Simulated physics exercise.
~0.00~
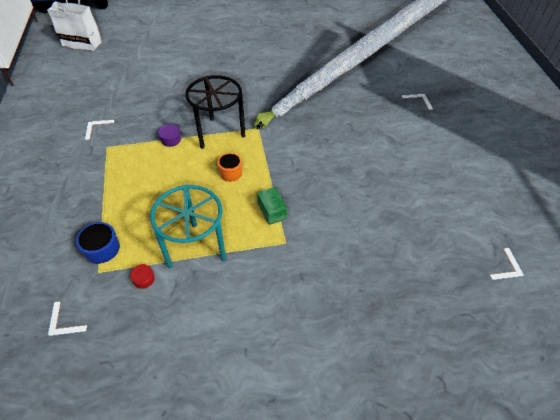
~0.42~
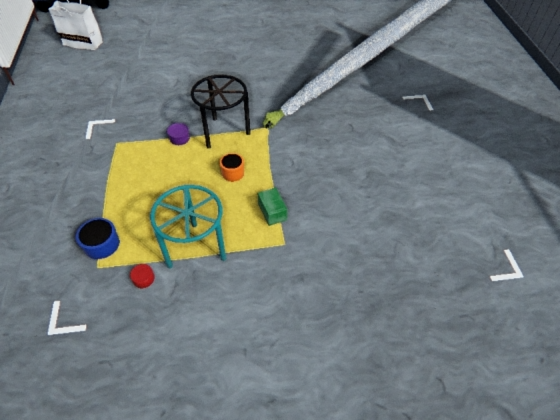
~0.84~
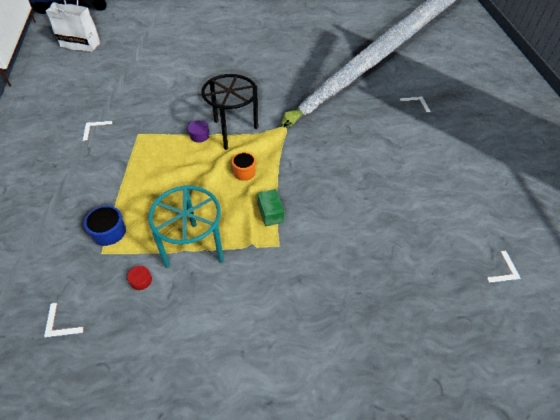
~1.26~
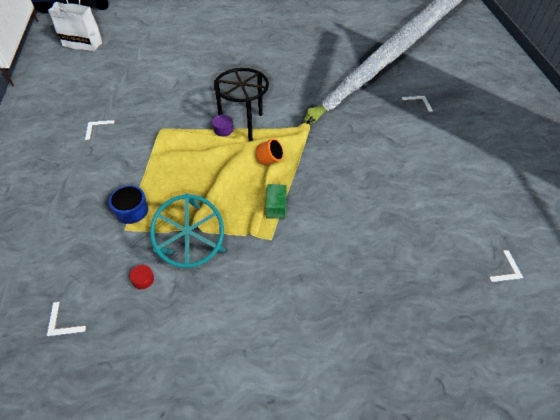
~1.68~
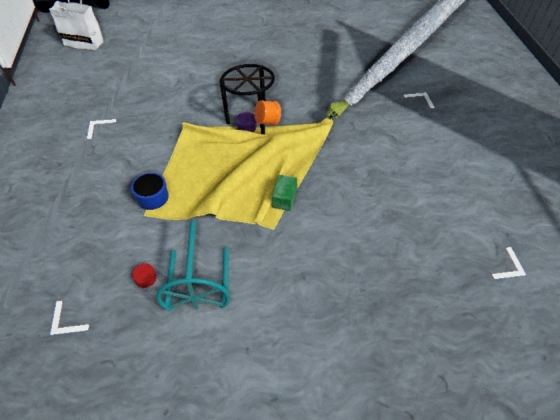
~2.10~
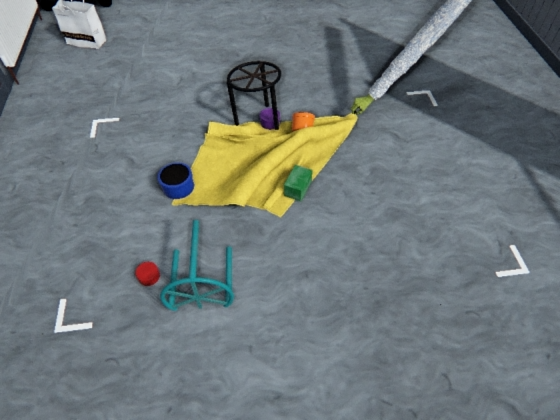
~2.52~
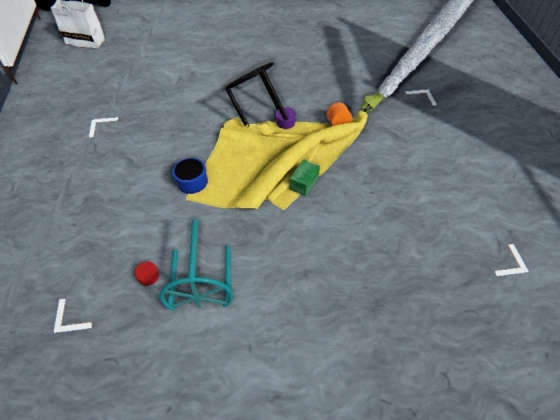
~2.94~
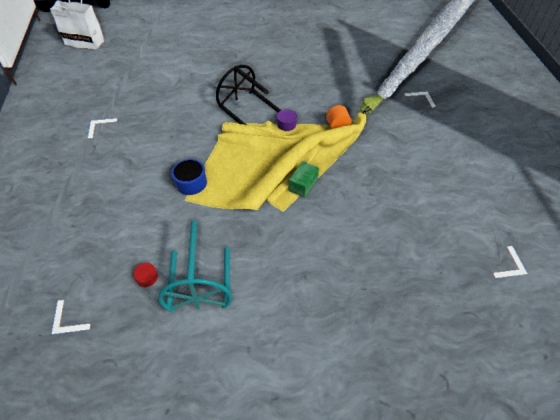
Yellow cloth being dragged right by a pale arm, carrying pots, bucket and crate along and leaving teal and black stools toppled.
